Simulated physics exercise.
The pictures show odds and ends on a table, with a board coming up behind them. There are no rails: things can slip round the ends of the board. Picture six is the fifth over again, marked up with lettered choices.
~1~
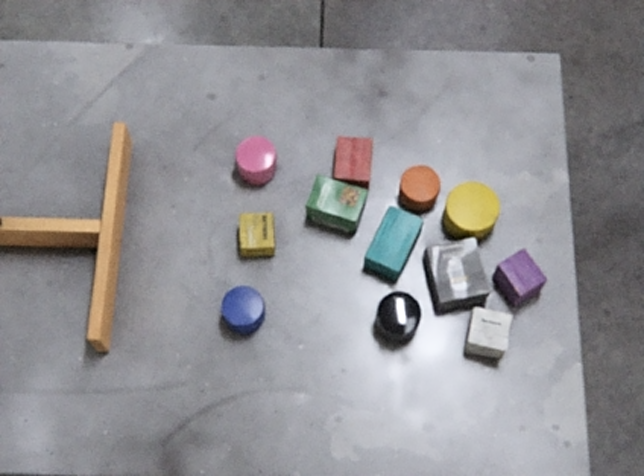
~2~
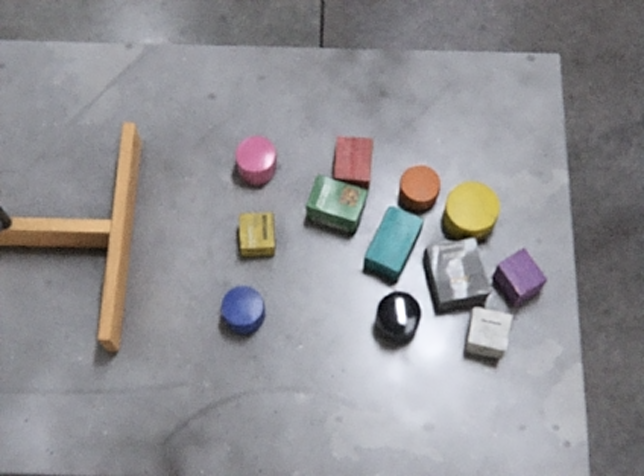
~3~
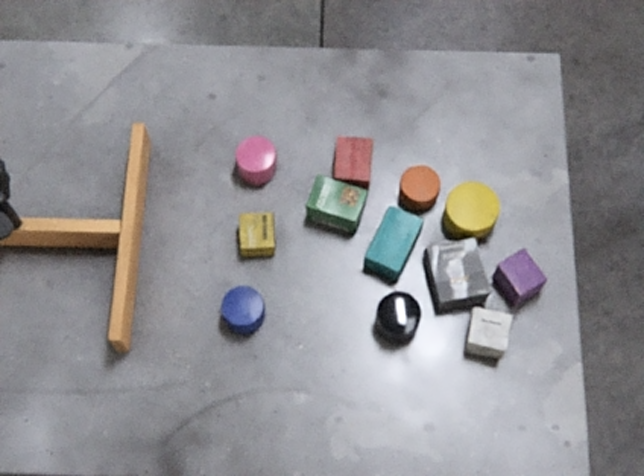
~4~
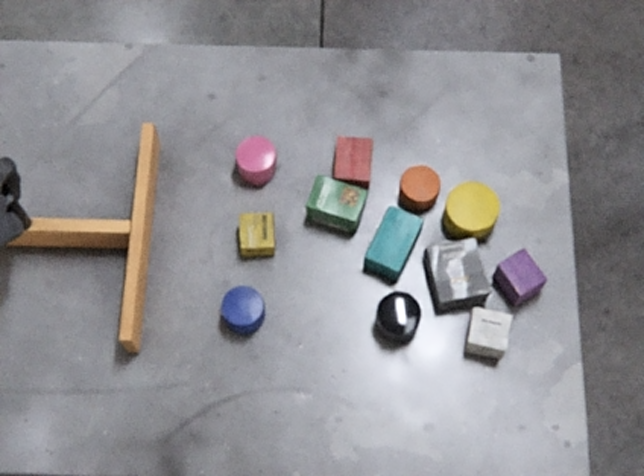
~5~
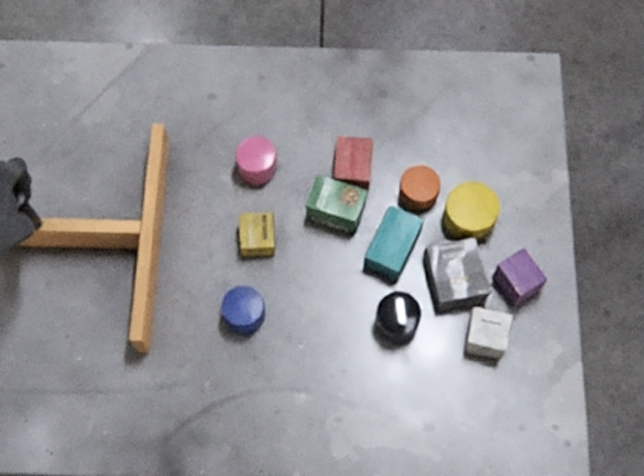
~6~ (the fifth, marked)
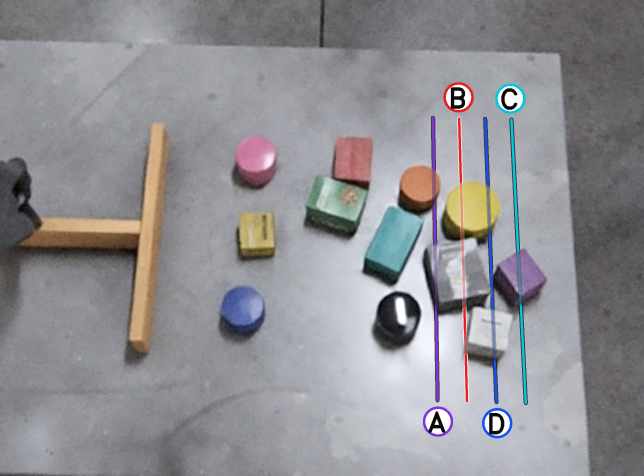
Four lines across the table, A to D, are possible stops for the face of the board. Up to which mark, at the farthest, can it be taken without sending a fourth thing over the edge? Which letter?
Line D.
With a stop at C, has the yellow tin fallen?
Yes.
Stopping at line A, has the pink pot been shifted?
By then, yes.
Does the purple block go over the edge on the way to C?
Yes.
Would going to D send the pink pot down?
No.
On the marked copy, A at (435, 251); B at (463, 252); C at (518, 253); D at (491, 252).
Taking D. A third of the way, board (271, 230); pink pot (302, 162); blue tin (296, 312).
Two thirds of the way, board (395, 233); purple block (550, 289); yellow tin (519, 234).
When it is over, board (492, 236); purple block over the edge; yellow tin over the edge; two fallen.
As for the rest, A is within the limit but short; B is within the limit but short; C drops five.
